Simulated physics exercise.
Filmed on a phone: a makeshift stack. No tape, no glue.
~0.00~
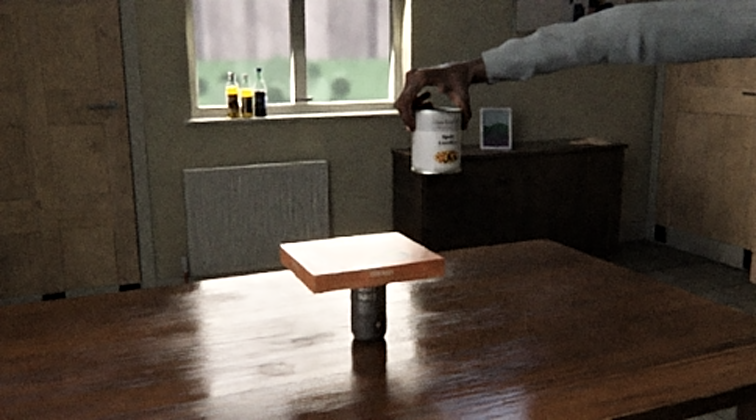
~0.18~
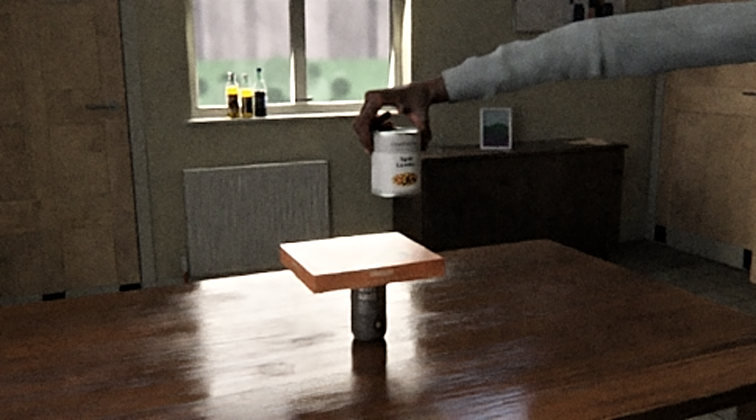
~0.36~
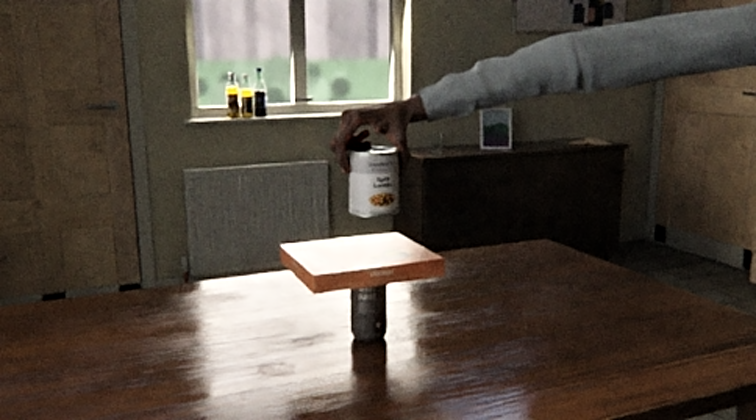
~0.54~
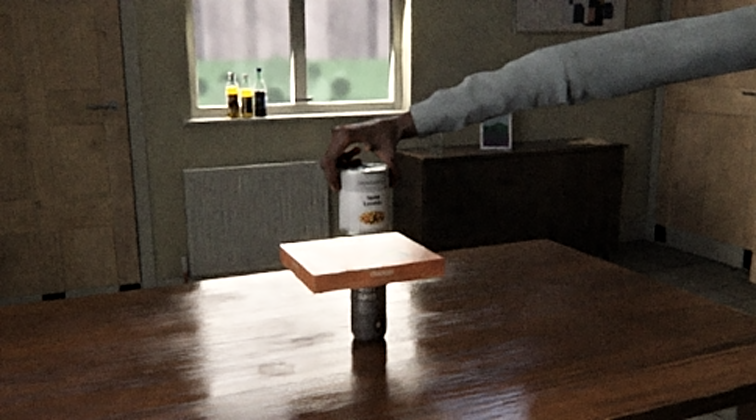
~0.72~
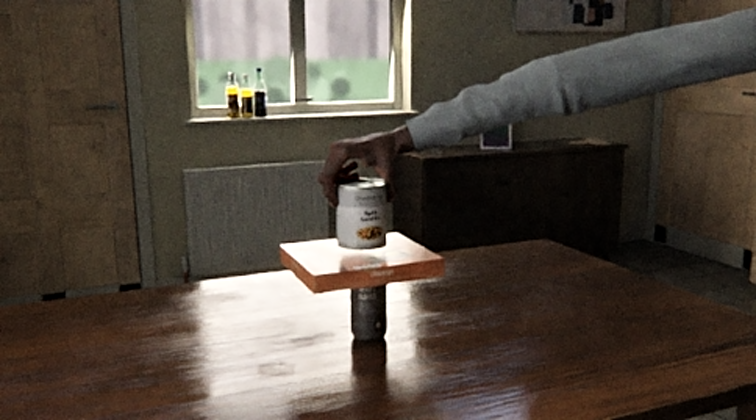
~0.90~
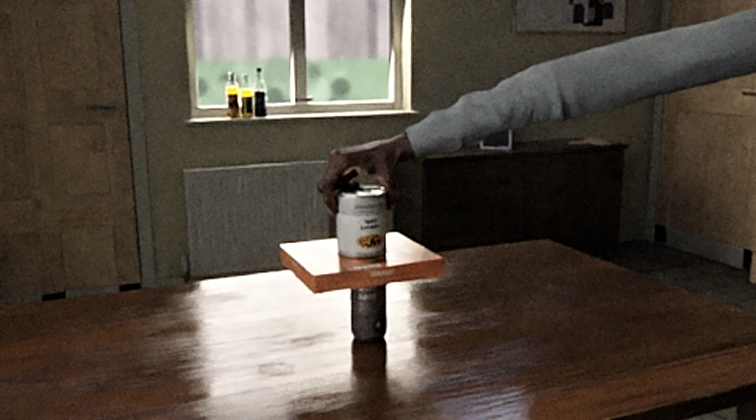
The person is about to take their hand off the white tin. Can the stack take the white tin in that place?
The stack holds.
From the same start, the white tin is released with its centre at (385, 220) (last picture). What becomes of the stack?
Then it stays up.
After 1.10 s, no change.
After 1.30 s, white tin resting near (362, 222).
In the end (2.0 s), all 3 unmoved. At the end, from the last picture's camera, white tin near (362, 222). The stack stays up.
